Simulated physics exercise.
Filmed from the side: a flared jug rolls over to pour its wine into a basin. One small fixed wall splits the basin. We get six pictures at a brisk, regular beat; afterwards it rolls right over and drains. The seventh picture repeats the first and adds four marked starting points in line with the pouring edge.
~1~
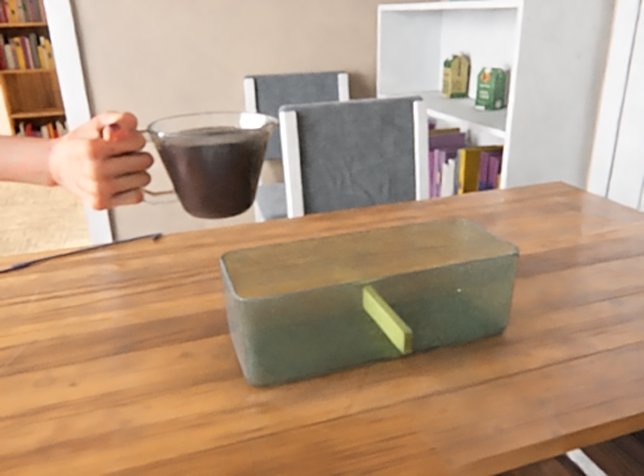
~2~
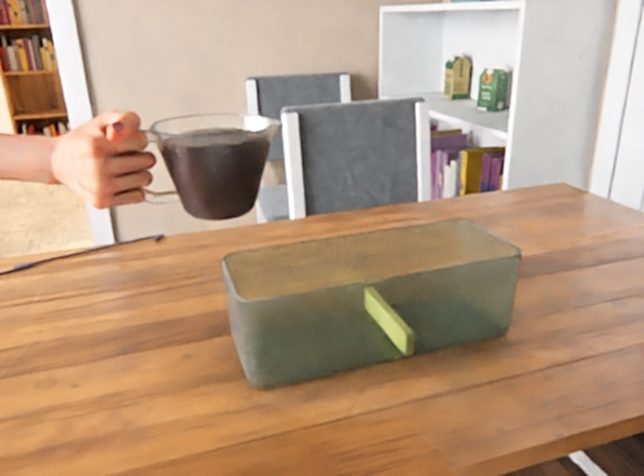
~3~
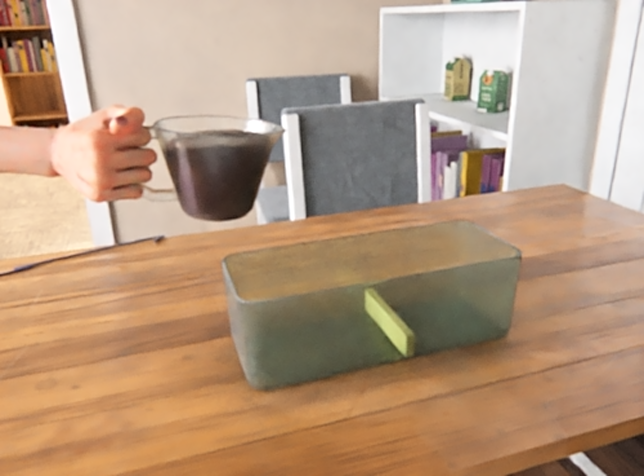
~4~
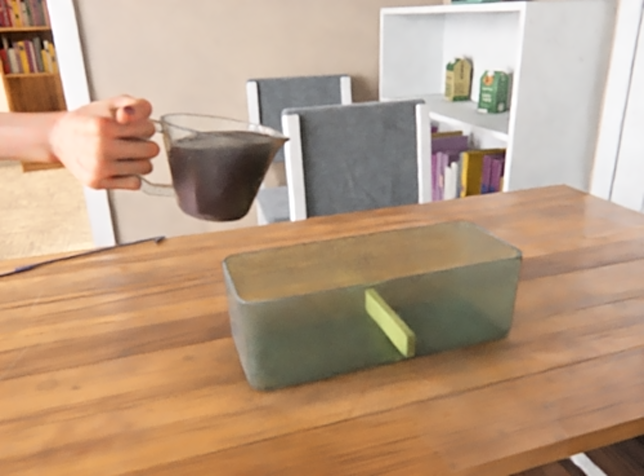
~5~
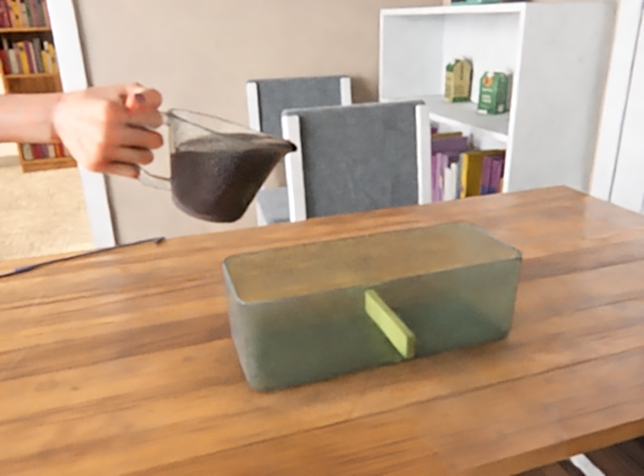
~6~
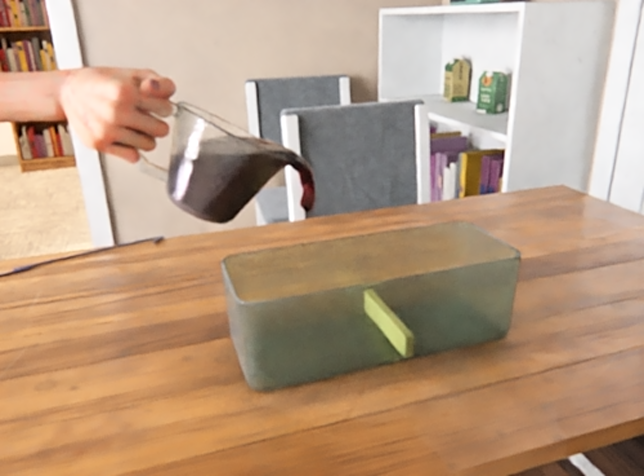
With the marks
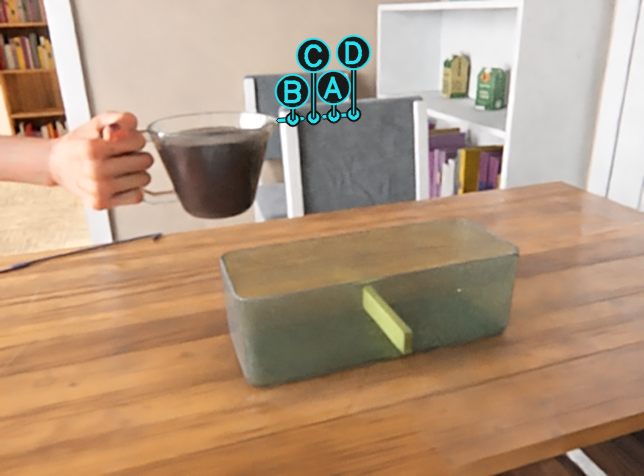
A hand tips a glass jug to the right and dark wine runs over its lip.
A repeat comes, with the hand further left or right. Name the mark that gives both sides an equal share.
A.
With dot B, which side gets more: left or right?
More ends on the left.
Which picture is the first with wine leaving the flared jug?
In picture 5.
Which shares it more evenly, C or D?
The answer is D.
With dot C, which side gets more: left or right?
The left side.
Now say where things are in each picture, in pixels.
Upright, lip at (278, 120); basin from (245, 385) to (504, 328); top of the wall at (386, 307); nothing has left yet, in the first picture.
Upright, lip at (281, 123); nothing has left yet, in the second picture.
Tipped about 5°, lip at (284, 129); nothing has left yet, in the third picture.
Tipped about 12°, lip at (288, 137); nothing has left yet, in the fourth picture.
Tipped about 20°, lip at (291, 149); wine is over the lip, down to (291, 149), in the fifth picture.
Tipped about 31°, lip at (292, 162); wine is over the lip, down to (306, 207), in the sixth picture.
On the marked copy, A at (333, 115); B at (292, 119); C at (313, 117); D at (353, 114).
If A is chosen, about 50 % ends left of the wall and 50 % right of it.
If B is chosen, about 88 % ends left of the wall and 10 % right of it.
If C is chosen, about 81 % ends left of the wall and 17 % right of it.
If D is chosen, about 28 % ends left of the wall and 71 % right of it.
